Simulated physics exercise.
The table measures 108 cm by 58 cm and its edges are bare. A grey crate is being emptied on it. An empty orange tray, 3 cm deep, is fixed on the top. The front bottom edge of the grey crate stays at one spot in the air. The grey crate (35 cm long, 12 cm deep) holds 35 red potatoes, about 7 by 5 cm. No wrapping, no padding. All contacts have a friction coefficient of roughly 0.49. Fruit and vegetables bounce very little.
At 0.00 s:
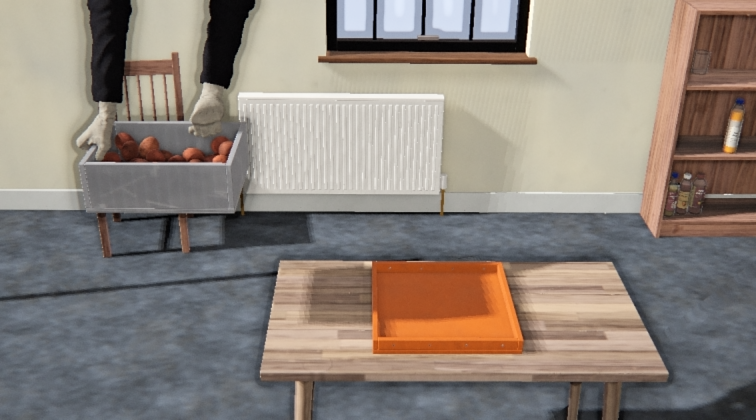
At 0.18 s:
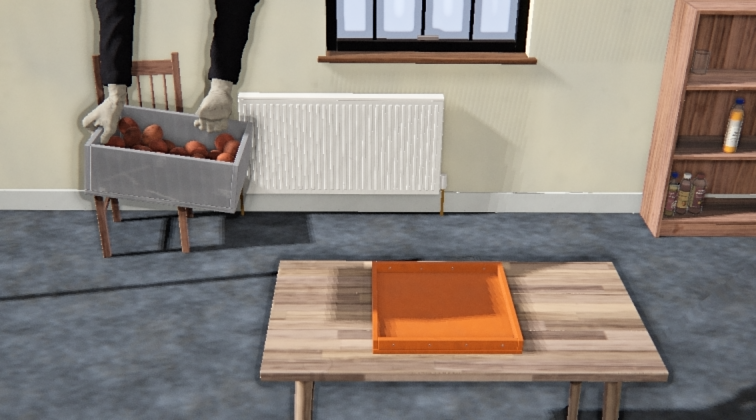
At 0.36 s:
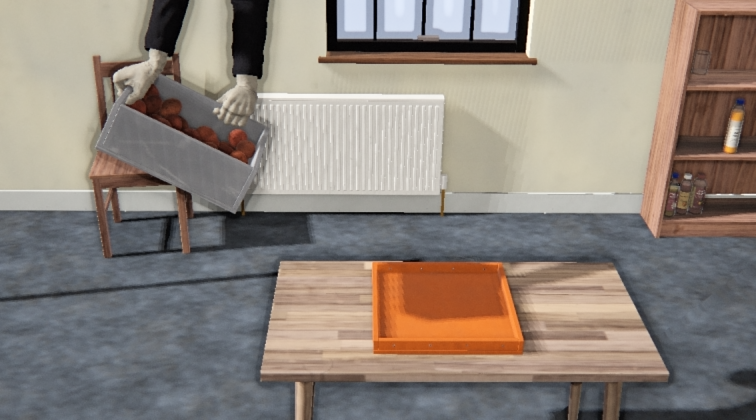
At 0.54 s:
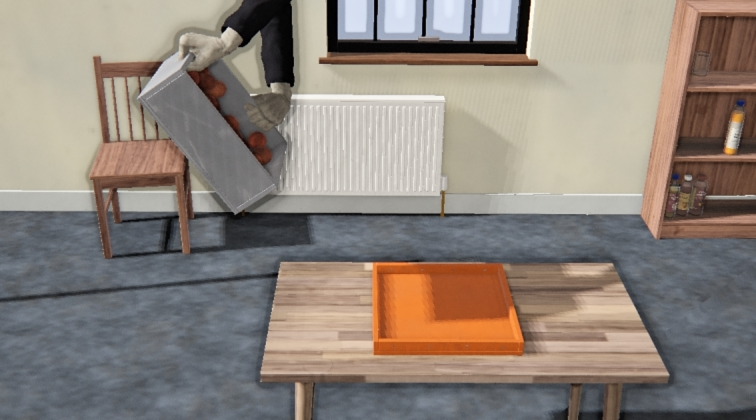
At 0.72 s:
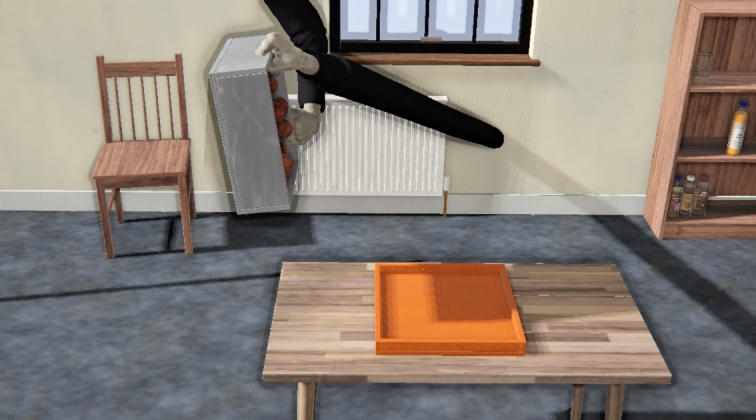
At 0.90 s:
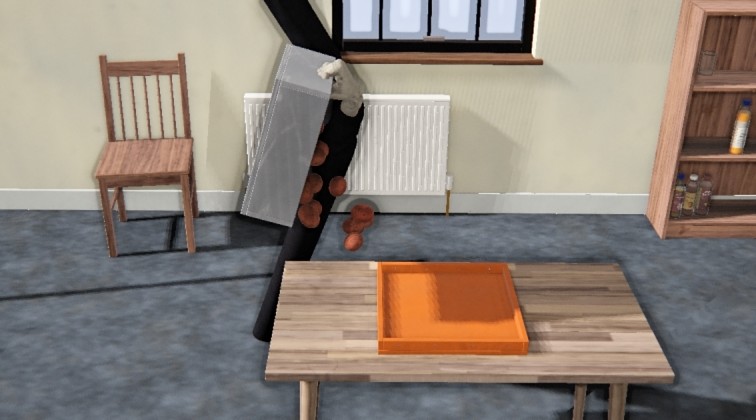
Two gloved hands lifted a grey crate of red potatoes off a wooden chair, tilting it steeply as they carried it right, and several potatoes tumbled out near a table holding an empty orange tray.
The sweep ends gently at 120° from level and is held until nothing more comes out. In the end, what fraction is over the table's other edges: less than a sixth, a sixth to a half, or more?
Ending over the table's other edges: Between a sixth and a half of them.
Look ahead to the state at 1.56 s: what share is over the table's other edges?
Some 5 per cent by then.
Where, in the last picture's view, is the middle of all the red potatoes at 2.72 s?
Around (353, 303).
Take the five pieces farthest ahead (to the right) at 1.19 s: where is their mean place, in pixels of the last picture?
Near (454, 291).
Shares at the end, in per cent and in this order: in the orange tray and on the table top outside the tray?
Roughly 30 and 45 per cent.
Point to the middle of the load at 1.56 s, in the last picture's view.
Near (350, 305).
After 1.19 s, tilt 120°; 4 still in the grey crate, 4 in the orange tray, 21 on the table top outside the tray and 6 in the air.
After 1.56 s, tilt 120°; 9 in the orange tray, 24 on the table top outside the tray and 2 over the table's other edges.
After 2.06 s, tilt 120°; 10 in the orange tray, 16 on the table top outside the tray and 9 over the table's other edges.
When it is over (at 2.72 s), 10 in the orange tray, 16 on the table top outside the tray and 9 over the table's other edges. Asked share, 9 of 35, 26 per cent.
